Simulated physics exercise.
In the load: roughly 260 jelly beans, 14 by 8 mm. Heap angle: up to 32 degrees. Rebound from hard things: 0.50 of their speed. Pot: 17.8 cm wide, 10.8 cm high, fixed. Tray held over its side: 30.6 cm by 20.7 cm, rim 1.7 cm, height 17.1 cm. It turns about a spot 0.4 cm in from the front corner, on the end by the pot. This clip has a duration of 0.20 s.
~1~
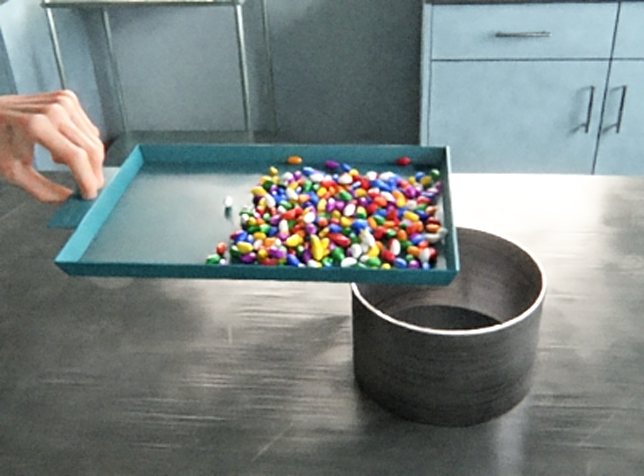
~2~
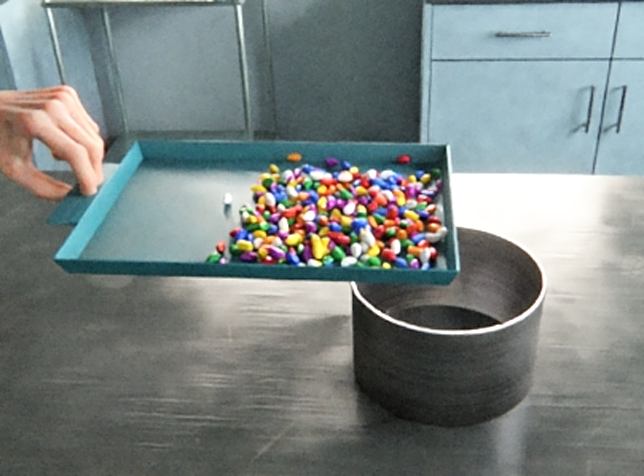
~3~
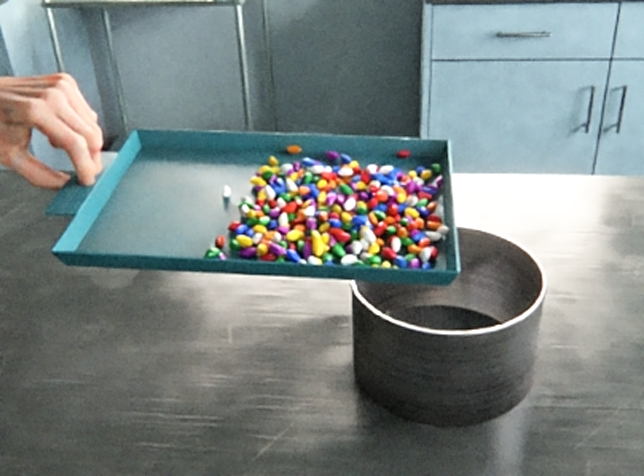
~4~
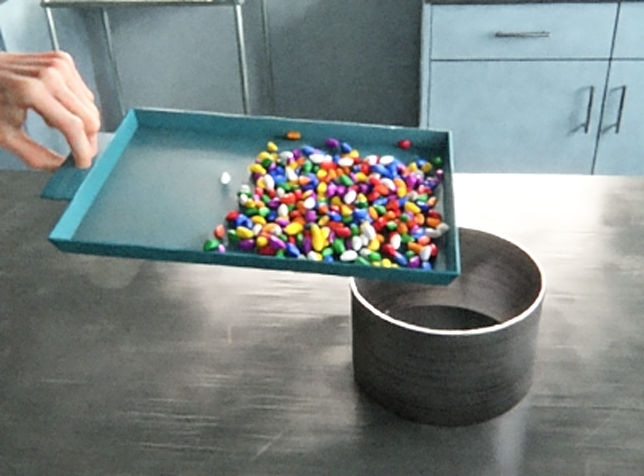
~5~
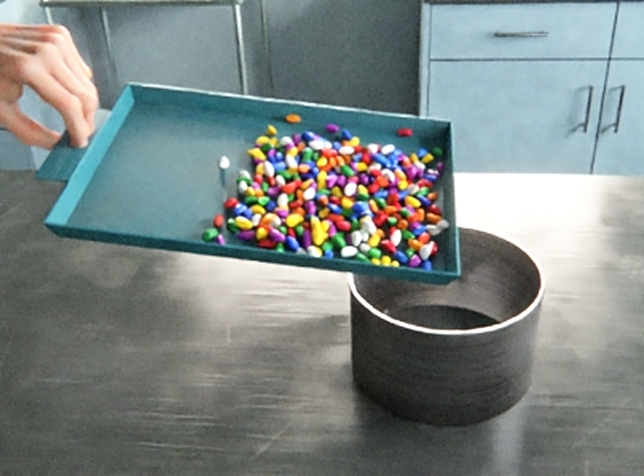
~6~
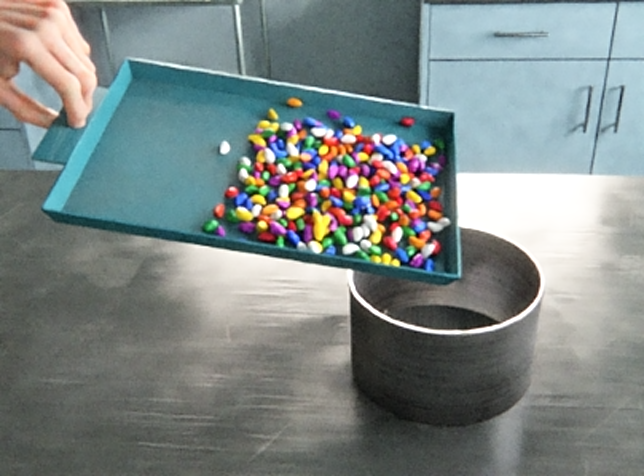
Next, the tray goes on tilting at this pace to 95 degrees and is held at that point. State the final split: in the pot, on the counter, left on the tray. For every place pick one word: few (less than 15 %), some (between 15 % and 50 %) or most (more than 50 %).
Pot gets few, counter gets most, tray gets few.
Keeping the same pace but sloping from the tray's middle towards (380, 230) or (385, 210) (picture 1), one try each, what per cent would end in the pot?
About 35 and 75 per cent.
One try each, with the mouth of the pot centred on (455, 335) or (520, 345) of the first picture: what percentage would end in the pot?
I'd say close to 85 percent for the first spot and 90 percent for the second.
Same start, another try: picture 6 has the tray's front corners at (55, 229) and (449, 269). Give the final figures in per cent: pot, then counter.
Split: Pot = 0, counter = 100.
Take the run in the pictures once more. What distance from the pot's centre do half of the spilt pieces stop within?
22 cm.
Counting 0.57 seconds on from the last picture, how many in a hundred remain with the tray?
About 55 per cent.
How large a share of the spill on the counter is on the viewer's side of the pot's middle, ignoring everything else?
100 %.
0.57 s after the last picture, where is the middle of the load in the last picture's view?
Approx. (474, 292).
Then, 0.34 s after the last picture, tilt 54 degrees; the tray holds 100 %, the pot 0 %.
Then, 0.57 s after the last picture, tilt 80 degrees; the tray holds 55 %, the pot 0 %.
Then, 0.91 s after the last picture, tilt 95 degrees; the tray holds 0 %, the pot 0 %.
In the end, pot 0 %, counter 100 %, tray 0 %.
